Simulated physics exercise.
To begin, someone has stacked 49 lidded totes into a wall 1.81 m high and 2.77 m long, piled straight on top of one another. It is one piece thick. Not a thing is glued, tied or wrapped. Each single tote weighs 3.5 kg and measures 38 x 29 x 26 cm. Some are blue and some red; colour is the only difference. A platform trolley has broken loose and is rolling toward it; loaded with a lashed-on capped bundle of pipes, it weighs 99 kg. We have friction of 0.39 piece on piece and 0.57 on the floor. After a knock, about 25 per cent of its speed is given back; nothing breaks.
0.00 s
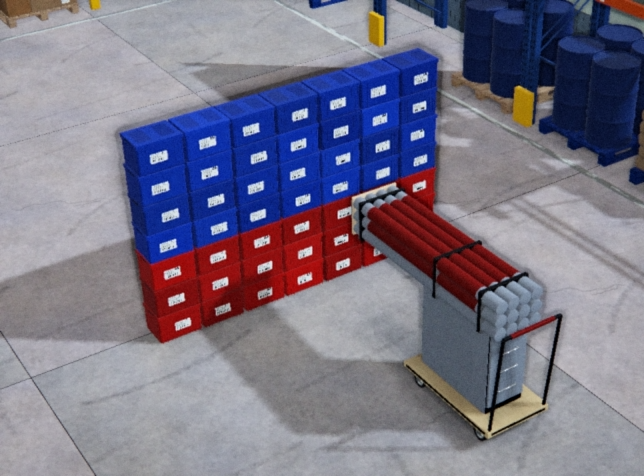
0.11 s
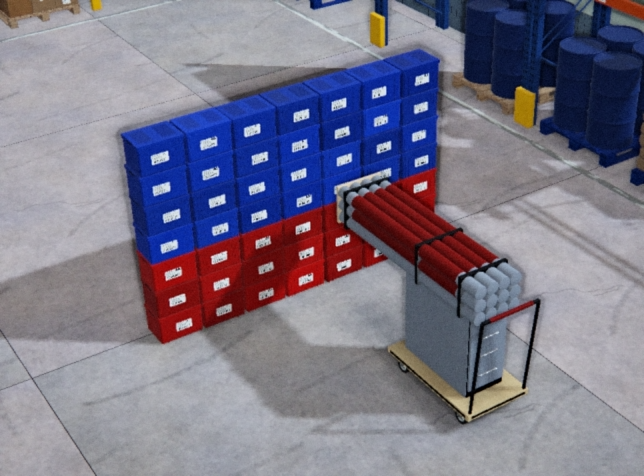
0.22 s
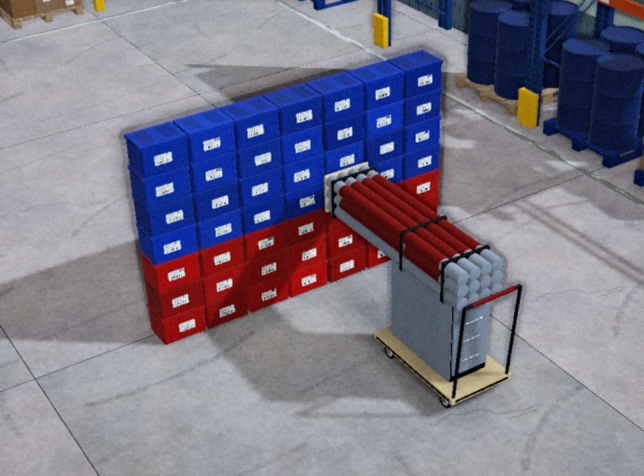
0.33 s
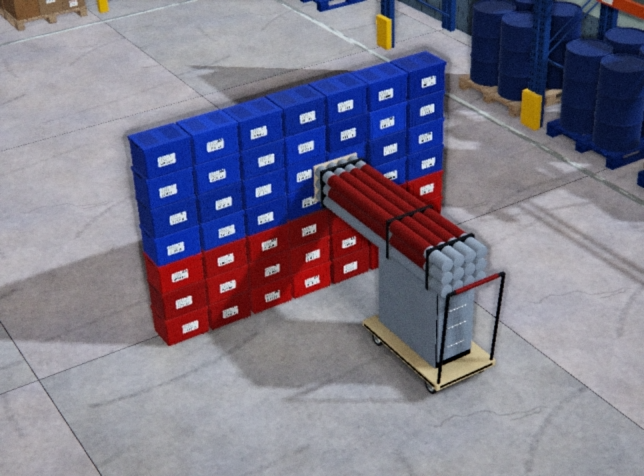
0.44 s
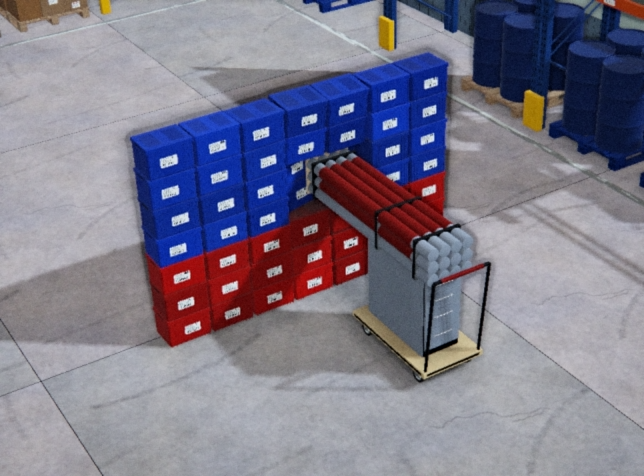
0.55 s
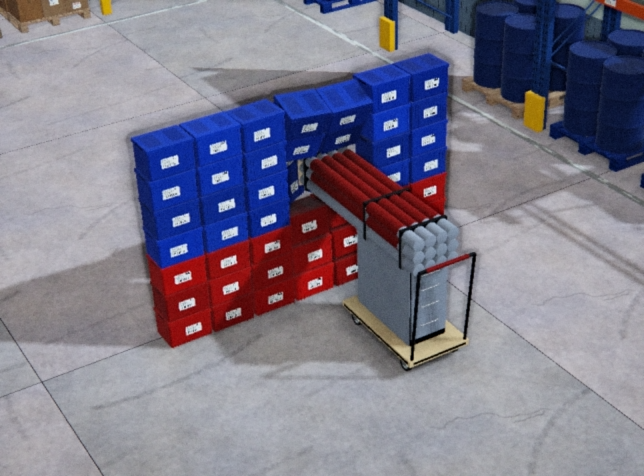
A trolley loaded with pipes rolls into a wall of blue and red totes, pushing some back.
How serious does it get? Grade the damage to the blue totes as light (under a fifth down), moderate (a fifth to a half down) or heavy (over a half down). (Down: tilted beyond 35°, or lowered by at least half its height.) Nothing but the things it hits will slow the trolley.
Moderate.
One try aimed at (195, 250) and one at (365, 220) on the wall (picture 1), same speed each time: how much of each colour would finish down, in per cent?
First try then second: Red 10 and 20, blue 30 and 30 per cent.
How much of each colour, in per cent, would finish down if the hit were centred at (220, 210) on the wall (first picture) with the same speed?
Then red ends 0 per cent down and blue 20 per cent.
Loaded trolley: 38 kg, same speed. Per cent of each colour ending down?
In that case red comes to 10 and blue to 30 percent.
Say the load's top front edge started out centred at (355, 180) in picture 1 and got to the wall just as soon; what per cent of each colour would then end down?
You'd end up with red at 30 per cent down and blue at 30 per cent.
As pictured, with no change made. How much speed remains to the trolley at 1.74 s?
0.0 m/s, roughly.
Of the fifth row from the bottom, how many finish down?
From that row, 2 end down.
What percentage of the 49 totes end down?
Roughly 15 percent.
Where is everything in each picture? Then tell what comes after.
In the first frame (we follow the side turned to the camera; the camera pans a little), load (356, 212) 65 cm short of the wall; top blue tote (161, 156); top red tote (219, 256); no piece has moved.
The second frame shows load (341, 200) 42 cm short of the wall; top blue tote (162, 157).
The third frame shows load (328, 190) 19 cm short of the wall; top blue tote (166, 157).
The fourth frame shows load (318, 180) 27 mm into the wall's line; top blue tote (169, 159); 3 stirred so far.
The fifth frame shows load (309, 172) 21 cm into the wall's line; top blue tote (171, 160); steepest lean 7°, the tote at (348, 135); 9 stirred so far.
The sixth frame shows load (301, 164) 39 cm into the wall's line; top blue tote (172, 161); top red tote (230, 261); steepest lean 23°, the tote at (345, 96); 12 stirred so far.
Around 0.74 s, load 68 cm past the wall's line, still rolling; 7 of the 28 blue totes down (7 of 49 in all colours); top blue tote unmoved.
Around 1.06 s, load 1.05 m past the wall's line, still rolling; 7 of the 28 blue totes down (7 of 49 in all colours); top blue tote unmoved.
Around 1.74 s, load 1.30 m past the wall's line, stopped; 8 of the 28 blue totes down (8 of 49 in all colours); top blue tote unmoved.
Finally (3.8 s), load 1.30 m past the wall's line, stopped; 8 of the 28 blue totes down (8 of 49 in all colours); top blue tote unmoved; top red tote unmoved. That is 29 per cent. Seen by the last camera, middles, top blue tote near (162, 154), top red tote near (221, 253).
